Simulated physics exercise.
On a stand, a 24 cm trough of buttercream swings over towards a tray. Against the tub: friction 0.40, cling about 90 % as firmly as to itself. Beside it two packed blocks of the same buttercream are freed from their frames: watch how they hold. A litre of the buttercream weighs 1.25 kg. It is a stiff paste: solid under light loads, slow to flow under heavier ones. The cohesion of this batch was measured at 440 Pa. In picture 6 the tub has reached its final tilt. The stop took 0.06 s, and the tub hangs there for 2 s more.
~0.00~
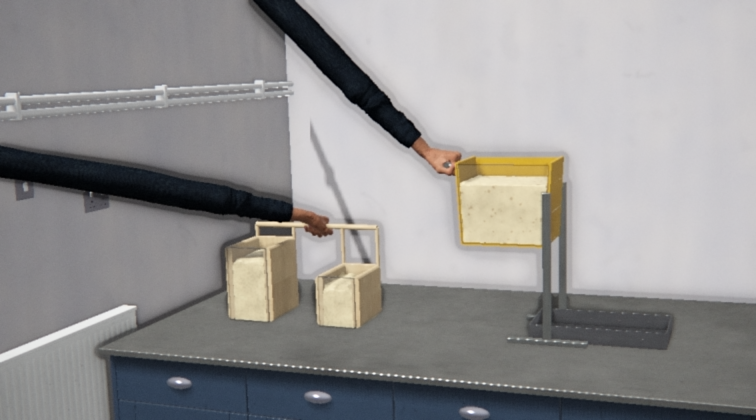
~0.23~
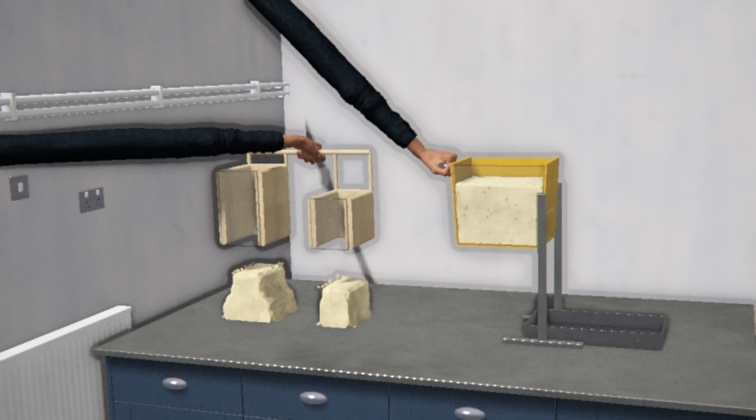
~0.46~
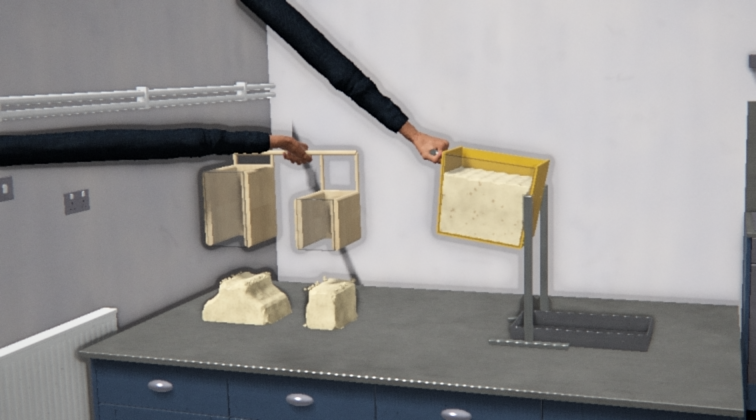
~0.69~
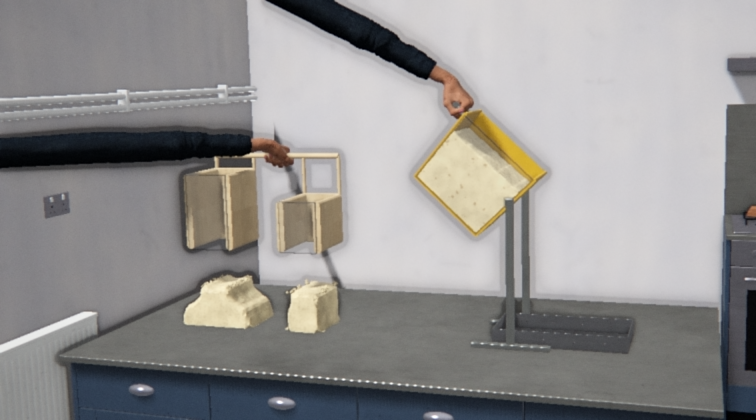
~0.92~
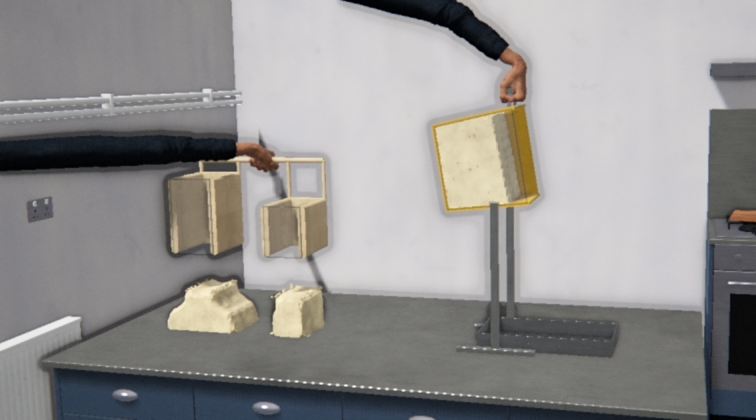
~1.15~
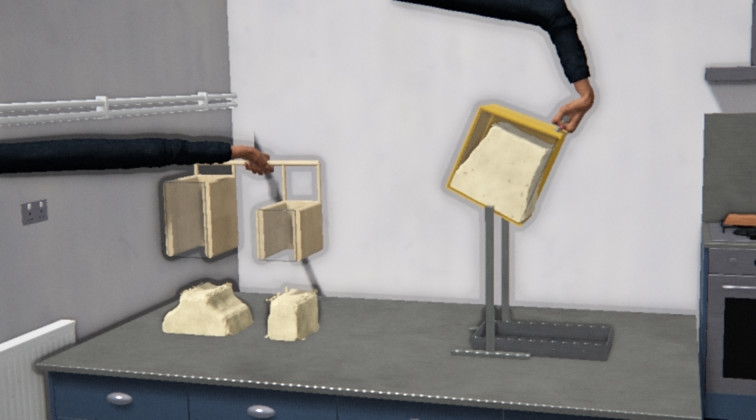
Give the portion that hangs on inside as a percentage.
About 0 %.
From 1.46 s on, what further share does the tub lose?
About 18 %.
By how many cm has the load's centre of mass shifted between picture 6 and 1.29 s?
Some 13 cm.
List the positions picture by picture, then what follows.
In the first frame, handle-side rim at (458, 164), tilt 0 degrees; top of the buttercream at (468, 184); blocks stand 21 cm, 14 cm (left to right).
In the second frame, handle-side rim at (454, 165), tilt 0 degrees; top of the buttercream at (464, 184); blocks stand 16 cm, 13 cm (left to right).
In the third frame, handle-side rim at (445, 153), tilt 8 degrees; top of the buttercream at (449, 175); blocks stand 14 cm, 13 cm (left to right).
In the fourth frame, handle-side rim at (466, 115), tilt 43 degrees; top of the buttercream at (456, 135); blocks stand 14 cm, 13 cm (left to right).
In the fifth frame, handle-side rim at (513, 110), tilt 81 degrees; top of the buttercream at (492, 118); blocks stand 14 cm, 13 cm (left to right).
In the sixth frame, handle-side rim at (559, 139), tilt 114 degrees; top of the buttercream at (496, 127); blocks stand 14 cm, 13 cm (left to right).
After 1.29 s, the tub is at 114 degrees and holds 50 %.
After 1.46 s, the tub is at 114 degrees and holds 18 %.
After 1.63 s, the tub is at 114 degrees and holds 3 %.
After 1.80 s, the tub is at 114 degrees and holds 0 %.
After 3.15 s, at the end, the tub is at 114 degrees and holds 0 %.
